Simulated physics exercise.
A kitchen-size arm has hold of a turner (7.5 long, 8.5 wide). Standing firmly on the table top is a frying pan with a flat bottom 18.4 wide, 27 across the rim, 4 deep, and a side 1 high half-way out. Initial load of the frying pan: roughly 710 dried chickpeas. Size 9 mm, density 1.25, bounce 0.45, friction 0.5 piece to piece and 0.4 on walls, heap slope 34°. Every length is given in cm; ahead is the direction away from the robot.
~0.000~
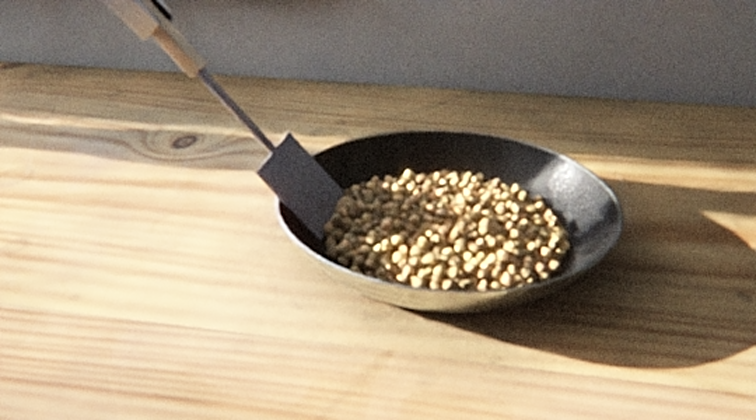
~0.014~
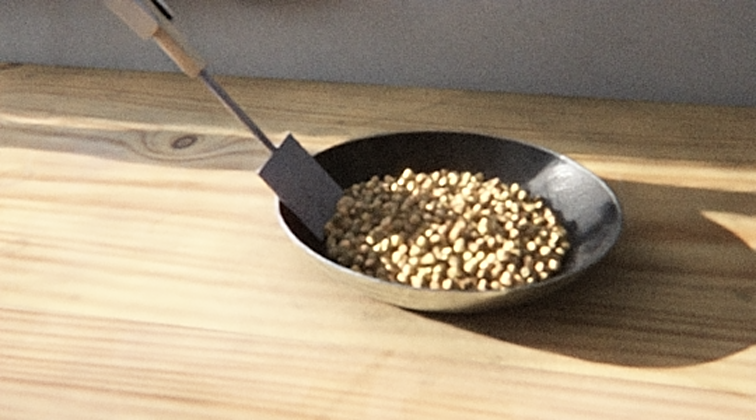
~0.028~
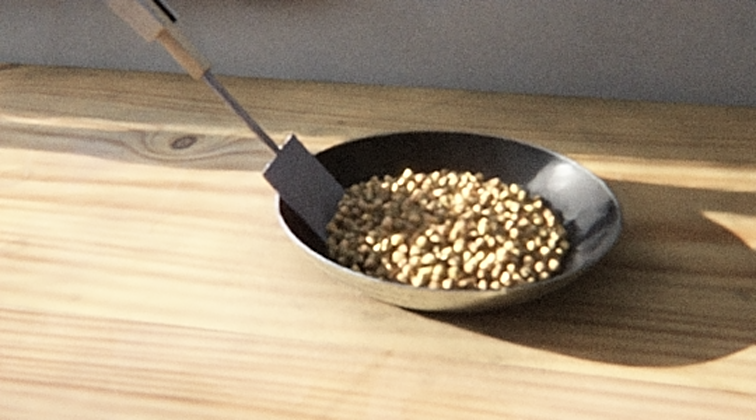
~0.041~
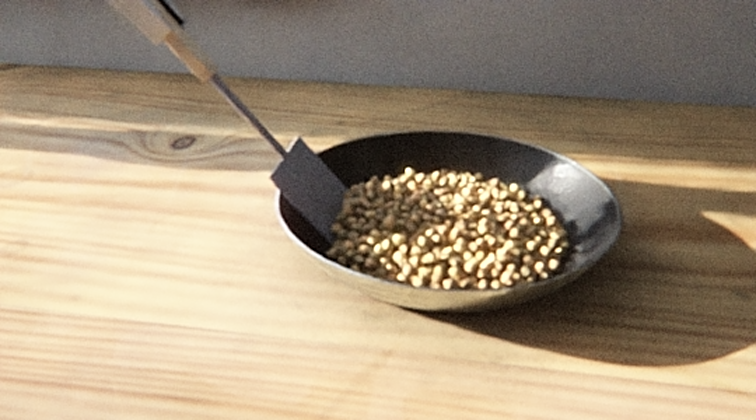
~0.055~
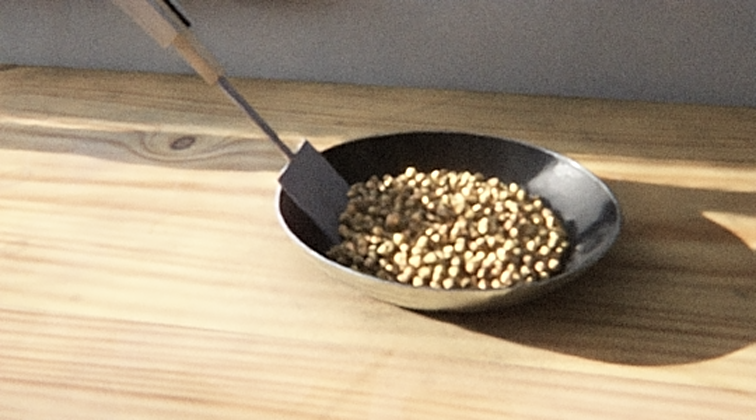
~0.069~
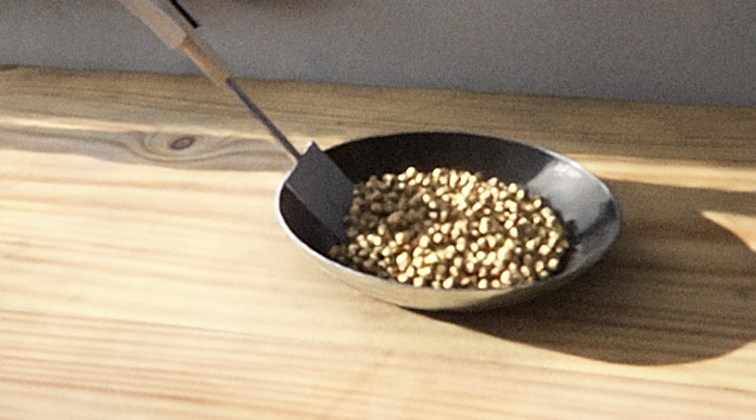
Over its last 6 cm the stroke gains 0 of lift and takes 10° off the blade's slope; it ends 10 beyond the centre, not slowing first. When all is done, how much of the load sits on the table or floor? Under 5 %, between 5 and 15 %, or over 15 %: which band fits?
The band that fits is between 5 and 15 %.
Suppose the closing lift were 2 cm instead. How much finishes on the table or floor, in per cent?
I'd reckon around 5 per cent.
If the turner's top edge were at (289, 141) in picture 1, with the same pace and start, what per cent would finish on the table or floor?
Around 10 percent ends up on the table or floor.
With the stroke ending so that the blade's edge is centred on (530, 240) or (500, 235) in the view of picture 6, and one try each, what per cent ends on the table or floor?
I'd say roughly 5 per cent, then roughly 0 per cent.
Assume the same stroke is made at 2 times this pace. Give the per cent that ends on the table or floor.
Estimate: Close to 20 %.
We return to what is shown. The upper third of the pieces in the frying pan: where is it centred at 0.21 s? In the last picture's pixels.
It sits at about (456, 219).
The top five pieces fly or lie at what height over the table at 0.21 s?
Around 4 cm above the table.
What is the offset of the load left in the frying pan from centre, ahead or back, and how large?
Ahead, by around 4.5 cm.
After 0.21 s, sloping 49°, highest piece 4 above the table; 709 in the frying pan.
After 0.36 s, sloping 46°, highest piece 5 above the table; 709 in the frying pan.
After 0.63 s, sloping 39°, highest piece 5 above the table; 644 in the frying pan, 64 on the table or floor, 1 on the blade or in flight.
After 1.68 s, sloping 39°, highest piece 5 above the table; 642 in the frying pan, 67 on the table or floor.
At rest, 642 in the frying pan, 67 on the table or floor. That is 9 % on the table or floor.
